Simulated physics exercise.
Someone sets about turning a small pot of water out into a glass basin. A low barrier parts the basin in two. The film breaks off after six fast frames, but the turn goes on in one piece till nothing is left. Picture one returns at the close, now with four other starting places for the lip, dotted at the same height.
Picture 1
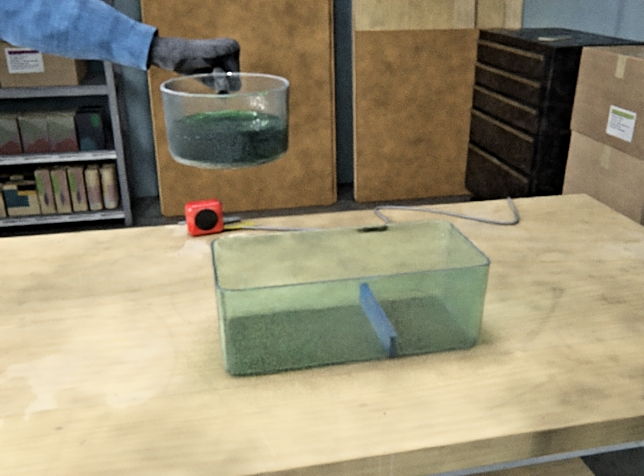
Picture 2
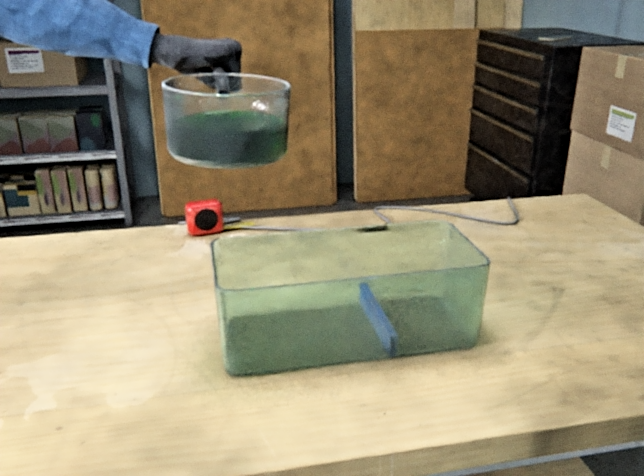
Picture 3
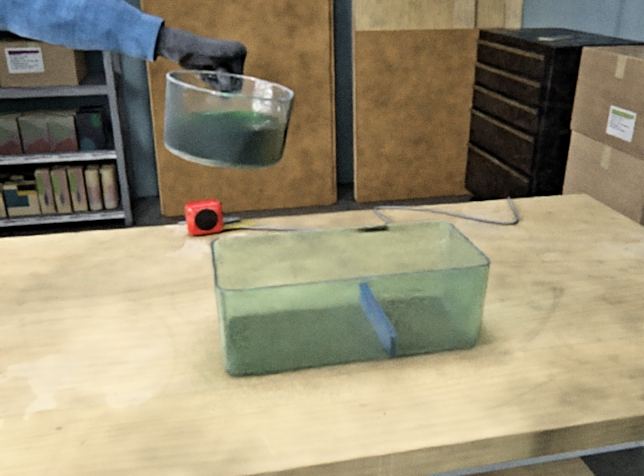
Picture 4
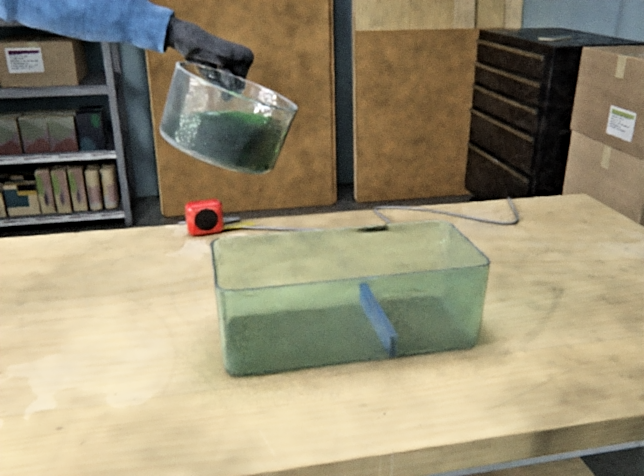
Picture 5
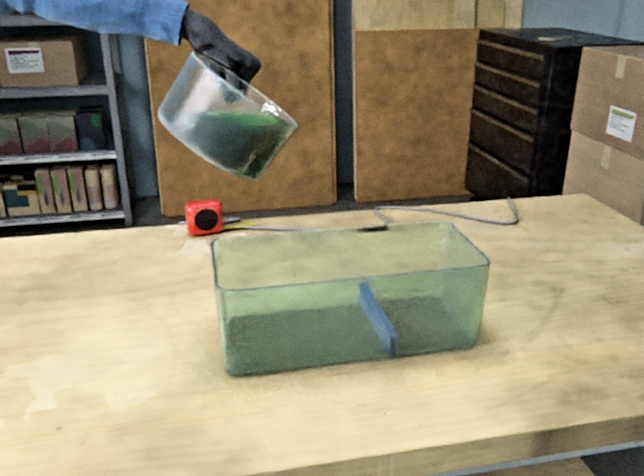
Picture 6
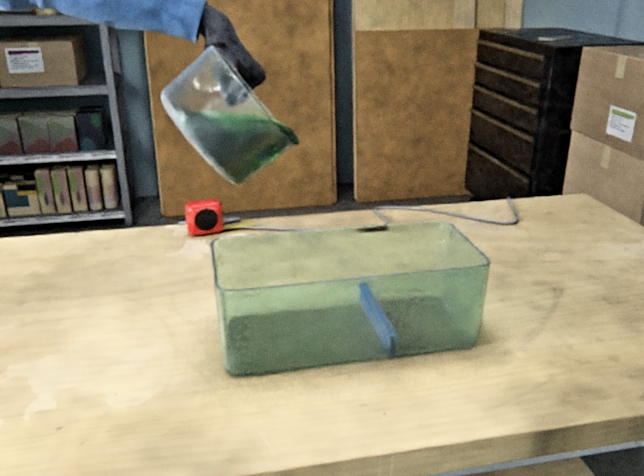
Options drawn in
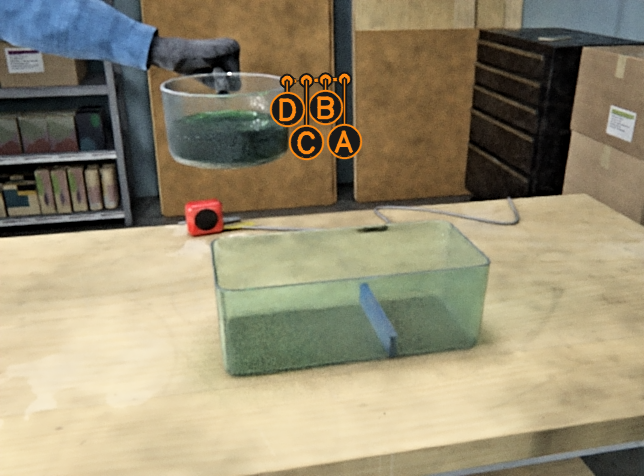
A gloved hand held a clear pot of dark green water above a divided glass basin on a wooden table, then tilted it steadily to the right until the water just reached over the lip.
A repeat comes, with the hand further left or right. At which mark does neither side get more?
Best: A.
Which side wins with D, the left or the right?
More ends on the left.
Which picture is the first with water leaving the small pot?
Picture 6.
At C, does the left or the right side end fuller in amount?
The left one.
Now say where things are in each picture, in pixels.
Upright, lip at (286, 81); basin from (224, 374) to (477, 343); top of the wall at (377, 307); nothing has left yet.
Tipped about 3°, lip at (287, 84); nothing has left yet.
Tipped about 10°, lip at (291, 92); nothing has left yet.
Tipped about 22°, lip at (295, 105); nothing has left yet.
Tipped about 36°, lip at (295, 122); nothing has left yet.
Tipped about 52°, lip at (291, 140); water is over the lip, down to (295, 141).
On the marked copy, A at (344, 79); B at (325, 79); C at (306, 80); D at (287, 81).
With A, about 50 % ends left of the wall and 49 % right of it.
With B, about 79 % ends left of the wall and 18 % right of it; 3 % is lost outside.
With C, about 89 % ends left of the wall and 8 % right of it; 3 % is lost outside.
With D, about 83 % ends left of the wall and 13 % right of it; 4 % is lost outside.
